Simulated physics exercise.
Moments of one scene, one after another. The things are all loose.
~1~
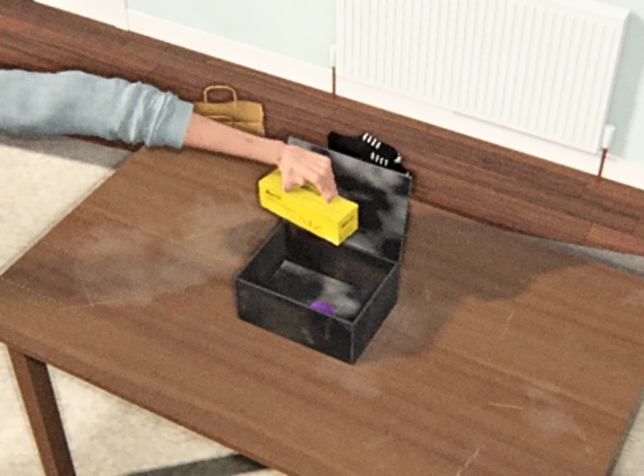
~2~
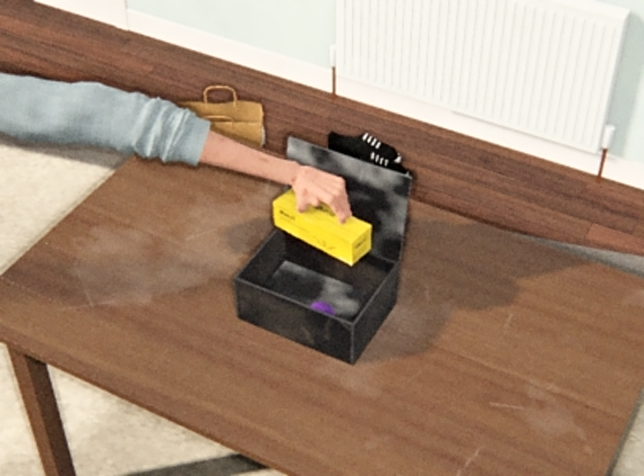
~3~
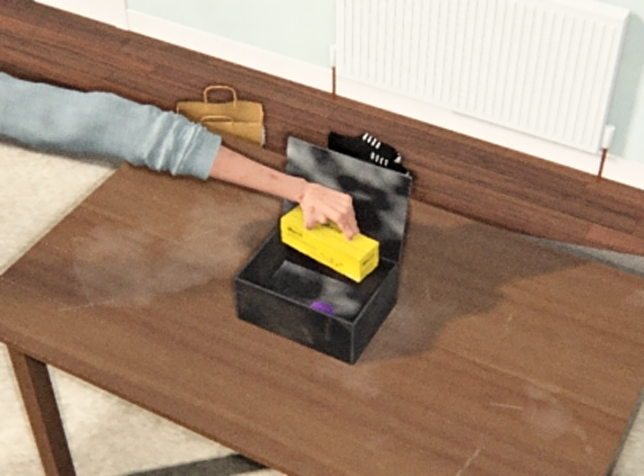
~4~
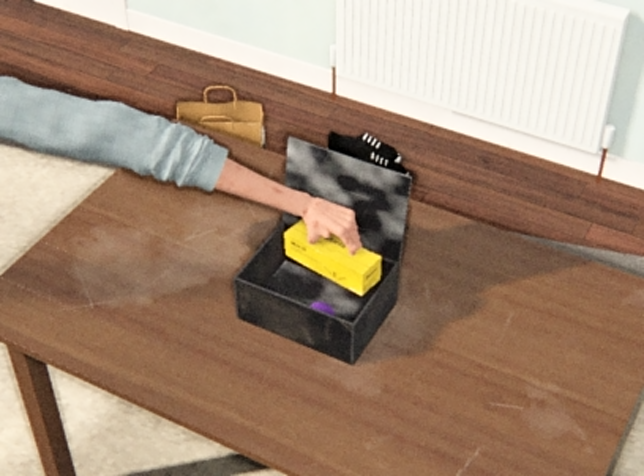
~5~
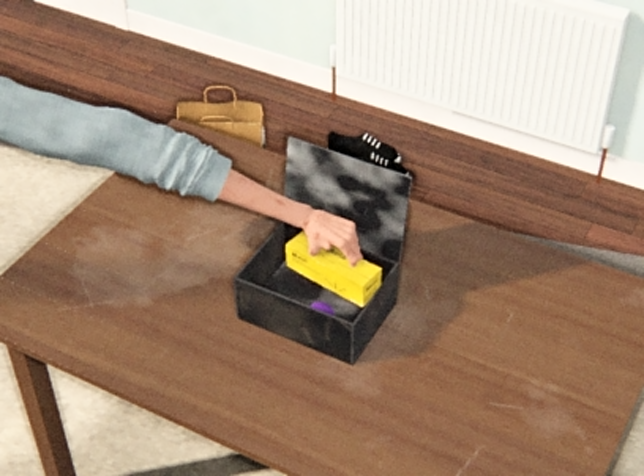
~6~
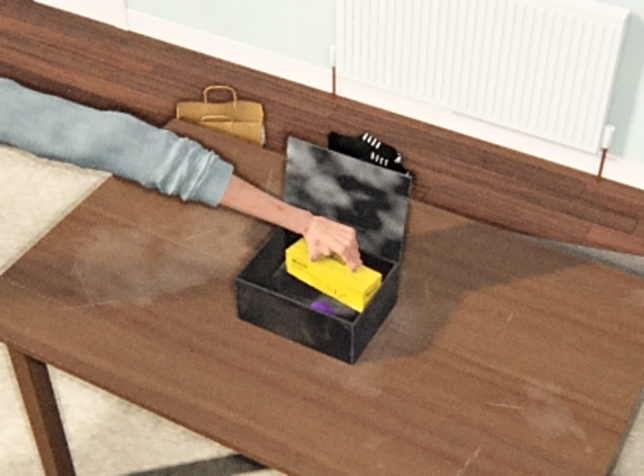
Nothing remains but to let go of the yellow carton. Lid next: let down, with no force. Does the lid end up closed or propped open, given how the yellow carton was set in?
The lid ends up closed.
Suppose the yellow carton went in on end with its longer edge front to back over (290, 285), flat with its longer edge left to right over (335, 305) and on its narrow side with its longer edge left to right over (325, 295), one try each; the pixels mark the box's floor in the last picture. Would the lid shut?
The lid won't shut the first time, does shut the second time and does shut the third time.
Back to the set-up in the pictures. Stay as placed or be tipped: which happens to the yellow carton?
Simply put, it remains unturned.
Then, 0.90 s past the last view, lid starting down; yellow carton displaced a little near (333, 294).
Then, 1.50 s past the last view, lid 65° above the rim; yellow carton displaced a little near (333, 294).
Then, 1.80 s past the last view, lid 40° above the rim; yellow carton displaced a little near (333, 294).
Then, 2.10 s past the last view, lid 8° above the rim; yellow carton displaced a little near (333, 294).
Finally, lid shut; moved from the start, yellow carton; purple ball still in place. Final places as the last picture's camera would see them, yellow carton near (333, 294).
